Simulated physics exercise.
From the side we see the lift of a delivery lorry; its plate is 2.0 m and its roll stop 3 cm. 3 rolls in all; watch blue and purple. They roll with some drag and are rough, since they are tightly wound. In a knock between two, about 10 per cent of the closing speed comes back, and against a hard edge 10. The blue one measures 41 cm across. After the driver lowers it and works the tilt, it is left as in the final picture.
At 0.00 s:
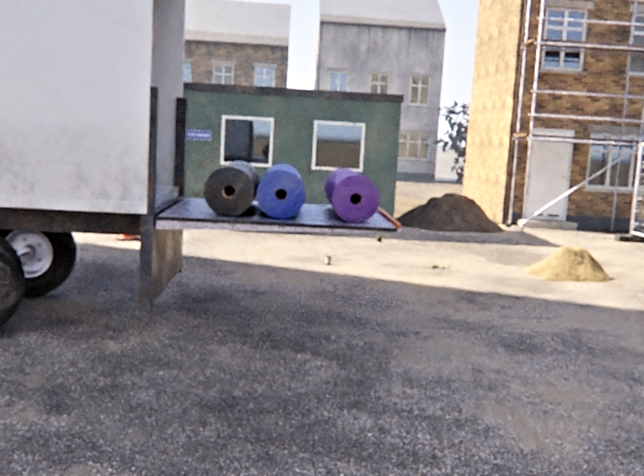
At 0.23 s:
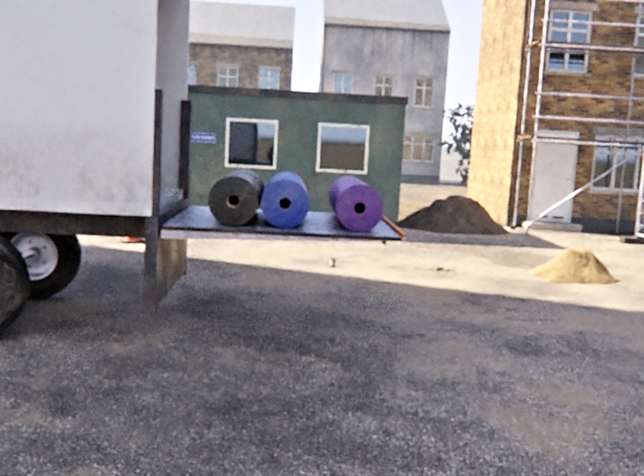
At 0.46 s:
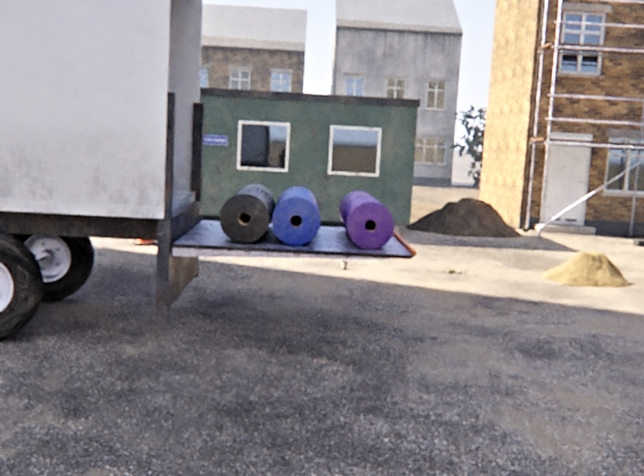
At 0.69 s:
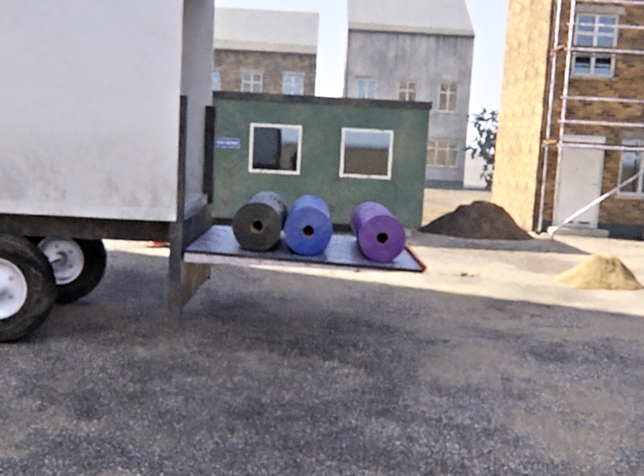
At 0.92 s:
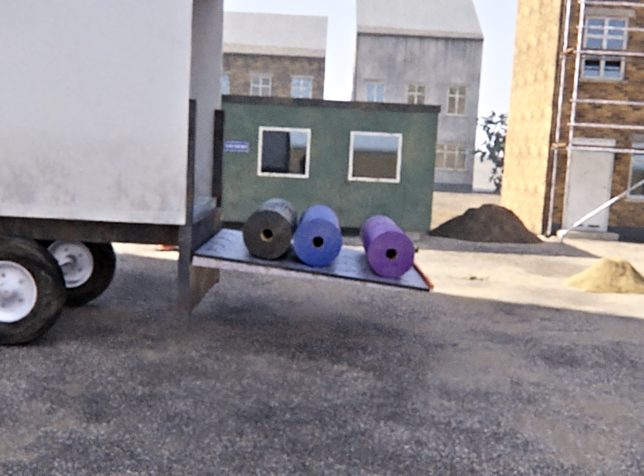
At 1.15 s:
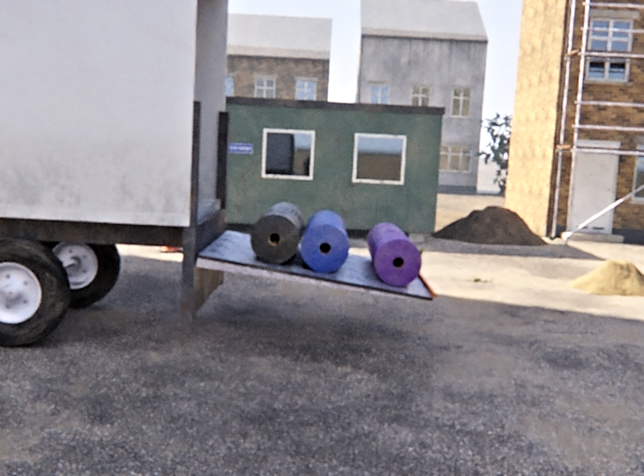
Lorry tail lift lowering slightly, then tilting down to the right, with black, blue and purple rolls lying across its plate.
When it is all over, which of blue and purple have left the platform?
As it turns out, the blue one does not clear the stop, while the Purple one does not clear the stop.
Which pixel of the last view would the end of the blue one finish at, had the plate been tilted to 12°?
(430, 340), roughly.
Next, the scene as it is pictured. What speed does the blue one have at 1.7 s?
The speed is close to 0.5 m/s.
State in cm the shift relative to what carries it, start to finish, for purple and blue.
Purple about 25; blue about 50.
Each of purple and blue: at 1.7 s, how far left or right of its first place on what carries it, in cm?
Rightward shift: Purple 20 cm, blue 20 cm.
After 1.7 s, blue is on the plate, 75 cm from the stop, rolling right; purple is on the plate, 15 cm from the stop, rolling right; 0 over the stop so far.
At rest (2.3 s), blue is on the plate, 50 cm from the stop; purple is on the plate, 10 cm from the stop; 0 over the stop so far.
